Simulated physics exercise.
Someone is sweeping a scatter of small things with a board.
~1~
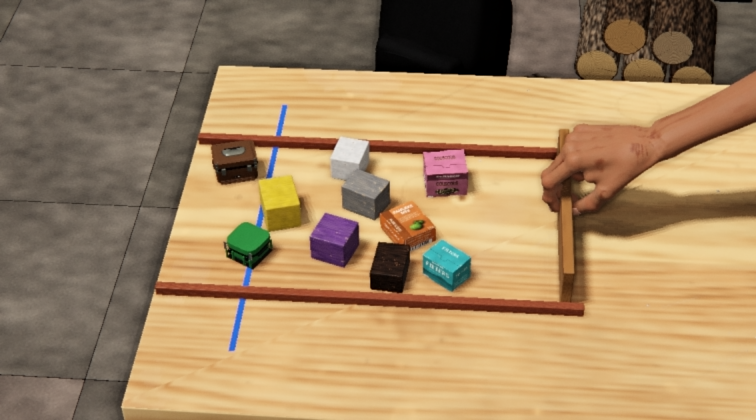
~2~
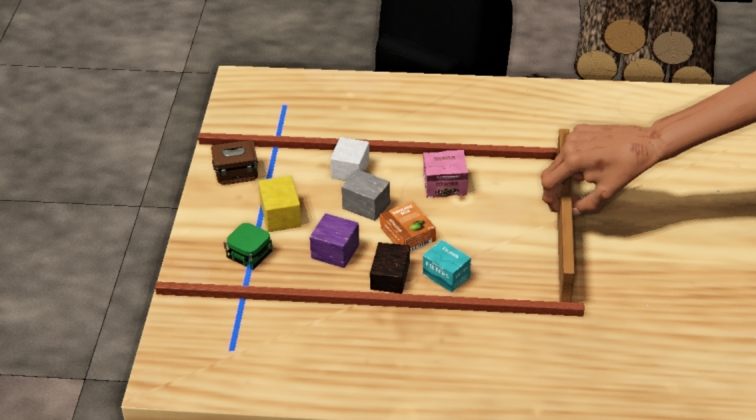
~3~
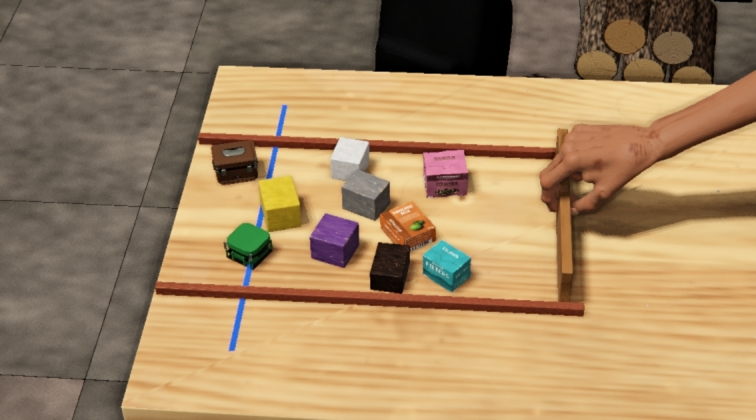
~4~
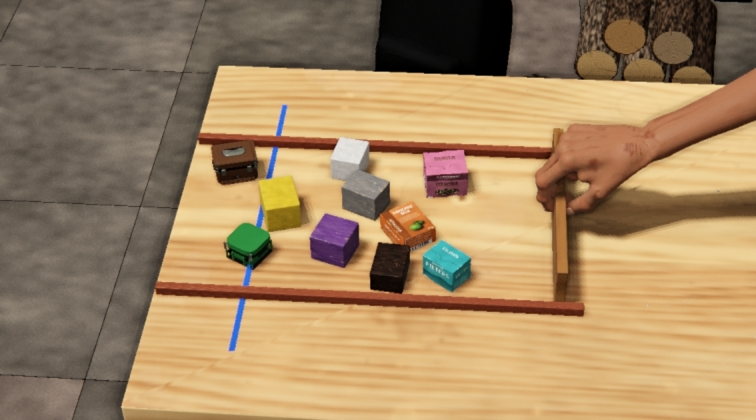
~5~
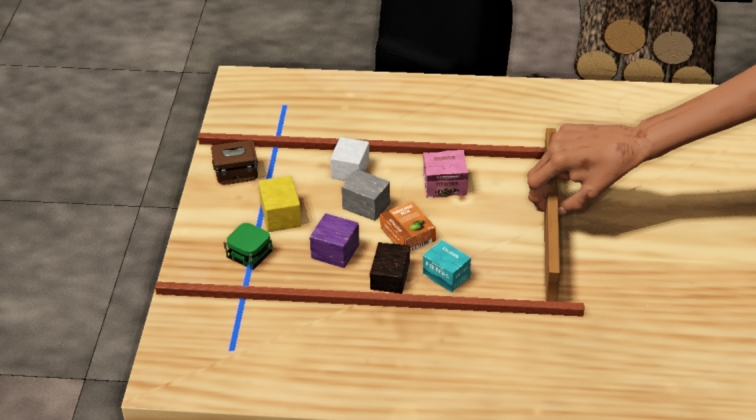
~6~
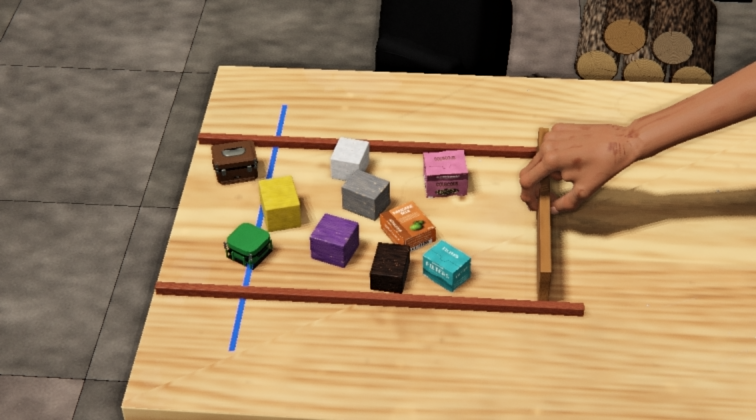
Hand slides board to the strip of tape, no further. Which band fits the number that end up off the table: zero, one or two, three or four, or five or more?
The band is one or two.
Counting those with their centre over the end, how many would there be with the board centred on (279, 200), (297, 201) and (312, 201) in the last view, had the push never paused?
0, 0 and 0.
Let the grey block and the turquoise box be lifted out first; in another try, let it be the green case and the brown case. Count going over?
Result, first then second: 1, 0.
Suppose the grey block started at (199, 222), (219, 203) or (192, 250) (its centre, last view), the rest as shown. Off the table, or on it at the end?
Order of tries: Off, off, off.
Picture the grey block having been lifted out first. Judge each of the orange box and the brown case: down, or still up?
Well, the orange box is still there while the brown case goes off the edge.
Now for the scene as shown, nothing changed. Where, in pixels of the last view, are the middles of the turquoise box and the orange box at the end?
I'd put one at around (235, 253) and the other at around (238, 225).
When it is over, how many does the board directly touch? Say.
Number in contact with it: 4.
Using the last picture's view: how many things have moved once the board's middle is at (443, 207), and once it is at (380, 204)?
Up to then 3, and up to the other point 7.
Soon after, none off yet; brown case at rest near (235, 163); green case at rest near (249, 246); yellow block at rest near (280, 204).
By the end, the number that fall off is one or two; fallen, green case and brown case.
